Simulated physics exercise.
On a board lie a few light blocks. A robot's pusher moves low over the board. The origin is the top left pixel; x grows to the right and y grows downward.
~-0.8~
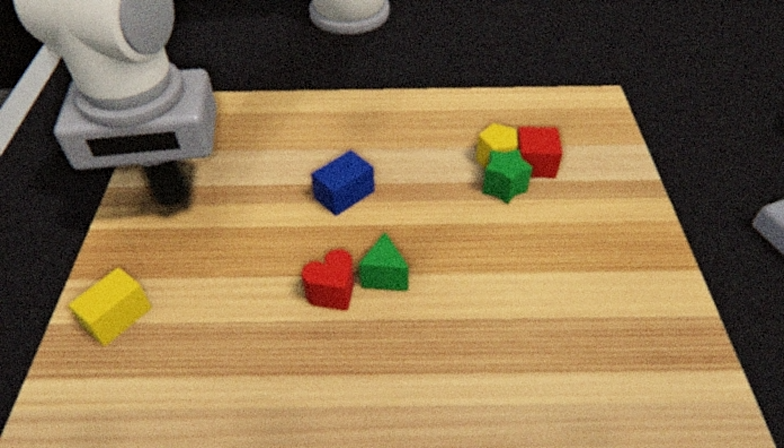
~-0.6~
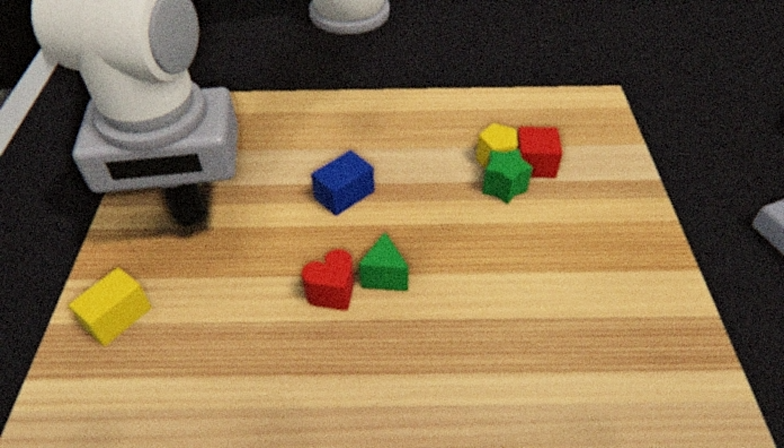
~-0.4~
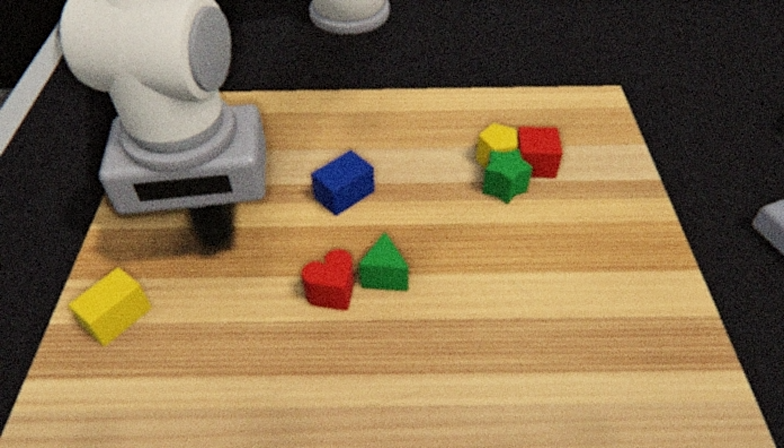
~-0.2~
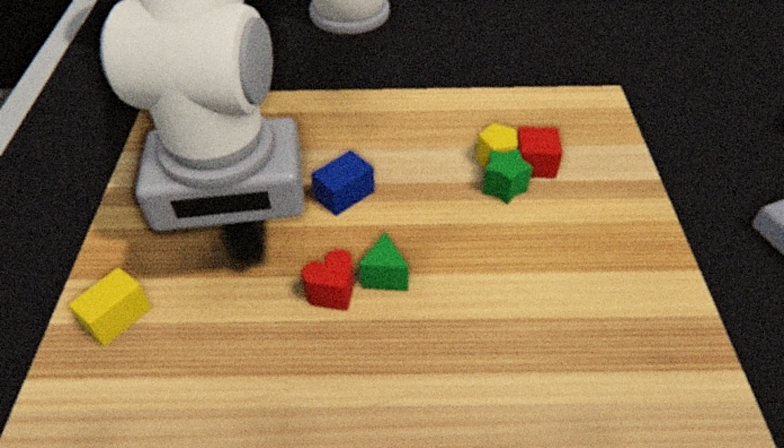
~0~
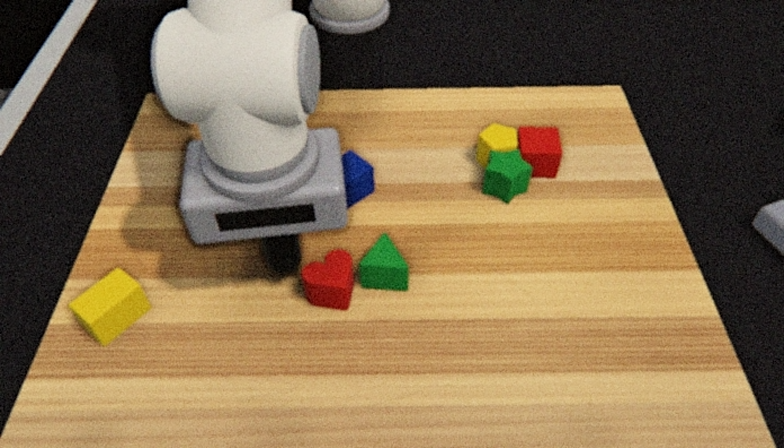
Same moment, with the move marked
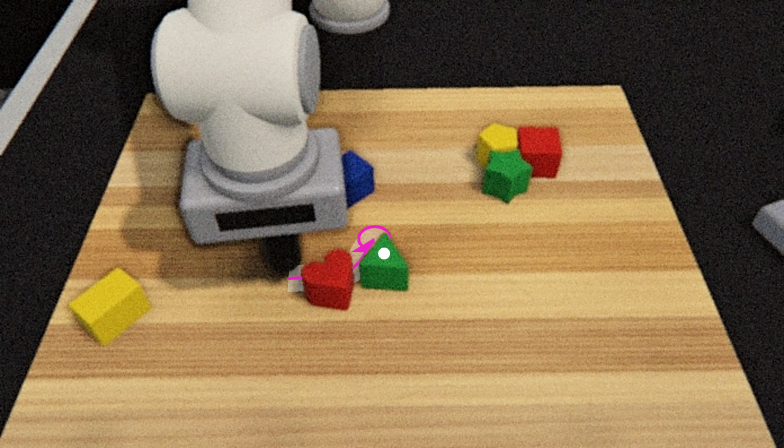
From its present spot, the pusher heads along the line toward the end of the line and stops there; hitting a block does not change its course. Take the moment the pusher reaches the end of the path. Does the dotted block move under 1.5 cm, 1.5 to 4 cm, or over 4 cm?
It falls in the under 1.5 cm band.
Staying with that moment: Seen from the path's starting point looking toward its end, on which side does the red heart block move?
It heads right.
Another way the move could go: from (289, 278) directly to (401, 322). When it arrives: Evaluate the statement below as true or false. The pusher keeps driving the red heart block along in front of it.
Answer: True.
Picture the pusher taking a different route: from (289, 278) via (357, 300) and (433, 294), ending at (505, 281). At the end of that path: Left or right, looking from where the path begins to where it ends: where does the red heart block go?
It's pushed right.
Path on the board, from (289, 278) through (326, 277) and (358, 263) to (374, 238); the dot is on the green triangular piece.
What follows on the original path. One third of the way, pusher at (324, 258); red heart block at (342, 274).
Two thirds of the way, pusher at (357, 244); red heart block at (349, 274), turned 20° clockwise; green triangular piece at (392, 256), turned 30° anticlockwise.
At the end, pusher at (373, 220); red heart block at (349, 274), turned 20° clockwise; blue oblong in place; green triangular piece at (392, 256), turned 30° anticlockwise.
